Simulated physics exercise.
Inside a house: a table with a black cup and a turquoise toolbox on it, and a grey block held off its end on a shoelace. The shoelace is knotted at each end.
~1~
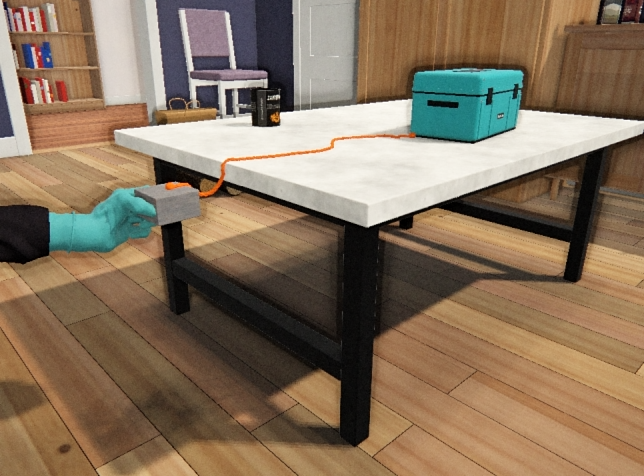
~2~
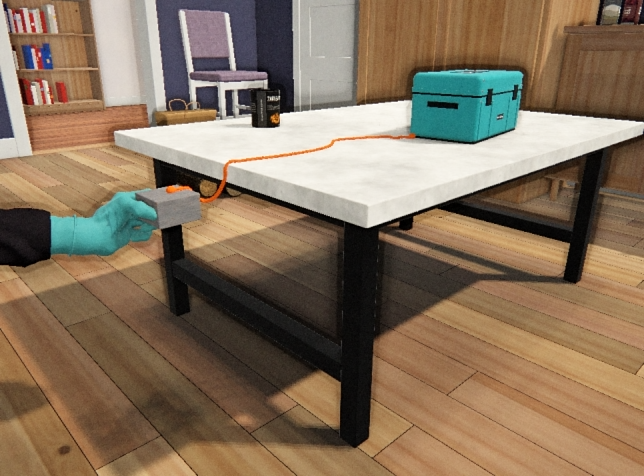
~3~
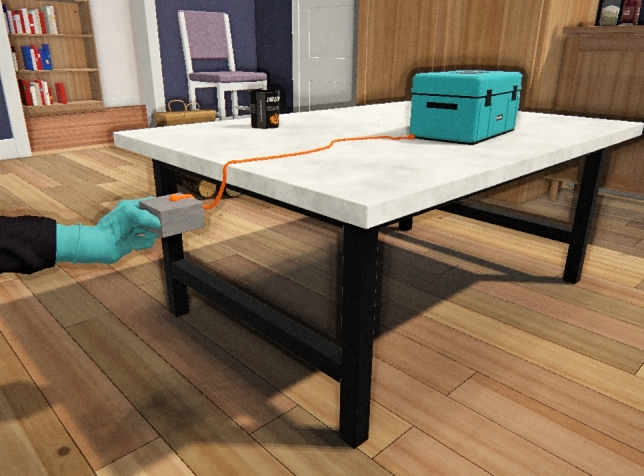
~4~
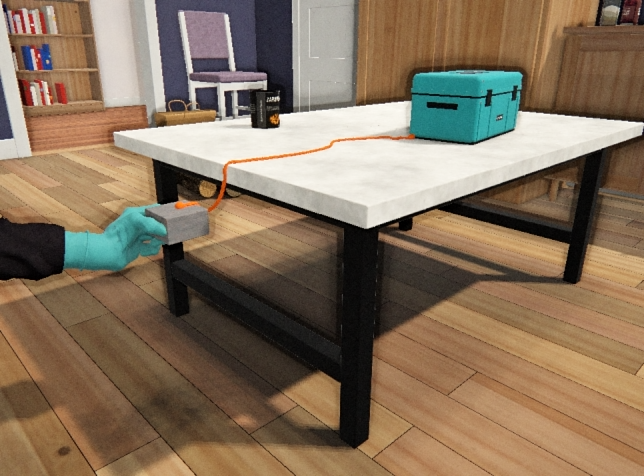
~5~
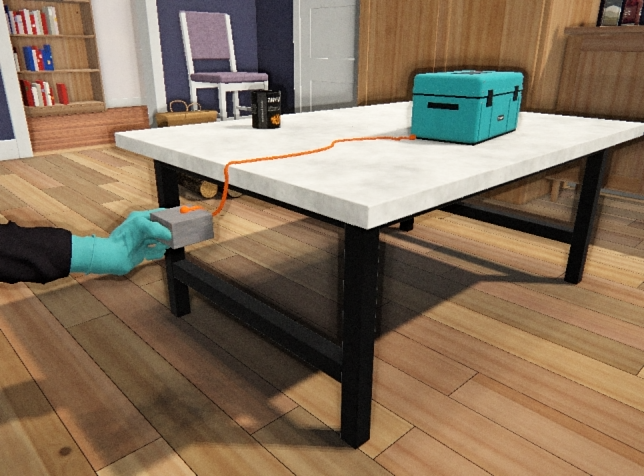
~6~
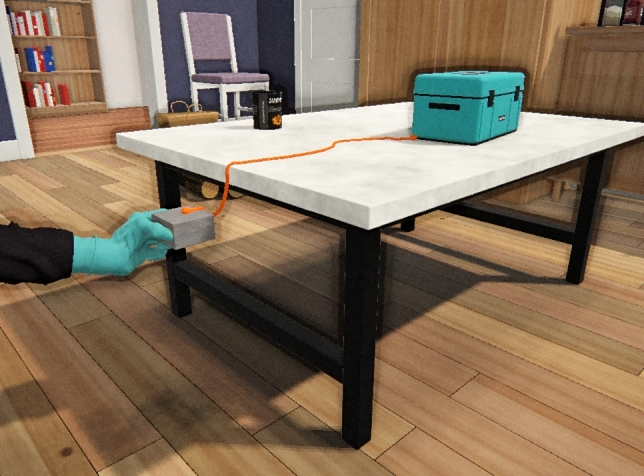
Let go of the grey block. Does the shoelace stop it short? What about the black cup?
By the end the grey block has stayed suspended, and the black cup has held its position.
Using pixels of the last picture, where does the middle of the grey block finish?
It settles near (219, 298).
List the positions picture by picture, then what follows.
Grey block (168, 203); turquoise toolbox (472, 71); black cup (265, 89), in the first picture.
Grey block (169, 206), in the second picture.
Grey block (172, 214), in the third picture.
Grey block (177, 221); shoelace through (353, 139) (312, 152), in the fourth picture.
Grey block (182, 225); shoelace through (354, 140) (313, 152), in the fifth picture.
Grey block (183, 226); turquoise toolbox (473, 73); black cup (266, 92); shoelace tied to the toolbox, with little slack, in the sixth picture.
Then, 0.46 s past the final frame, block in the air near (277, 267); toolbox still; cup still.
Then, 1.20 s past the final frame, block in the air near (229, 289); toolbox still; cup still.
Then, 2.10 s past the final frame, block in the air near (225, 294); toolbox still; cup still.
When it is over, block in the air near (219, 298); toolbox still; cup still. The grey block swings from the edge and the black cup stays on top.
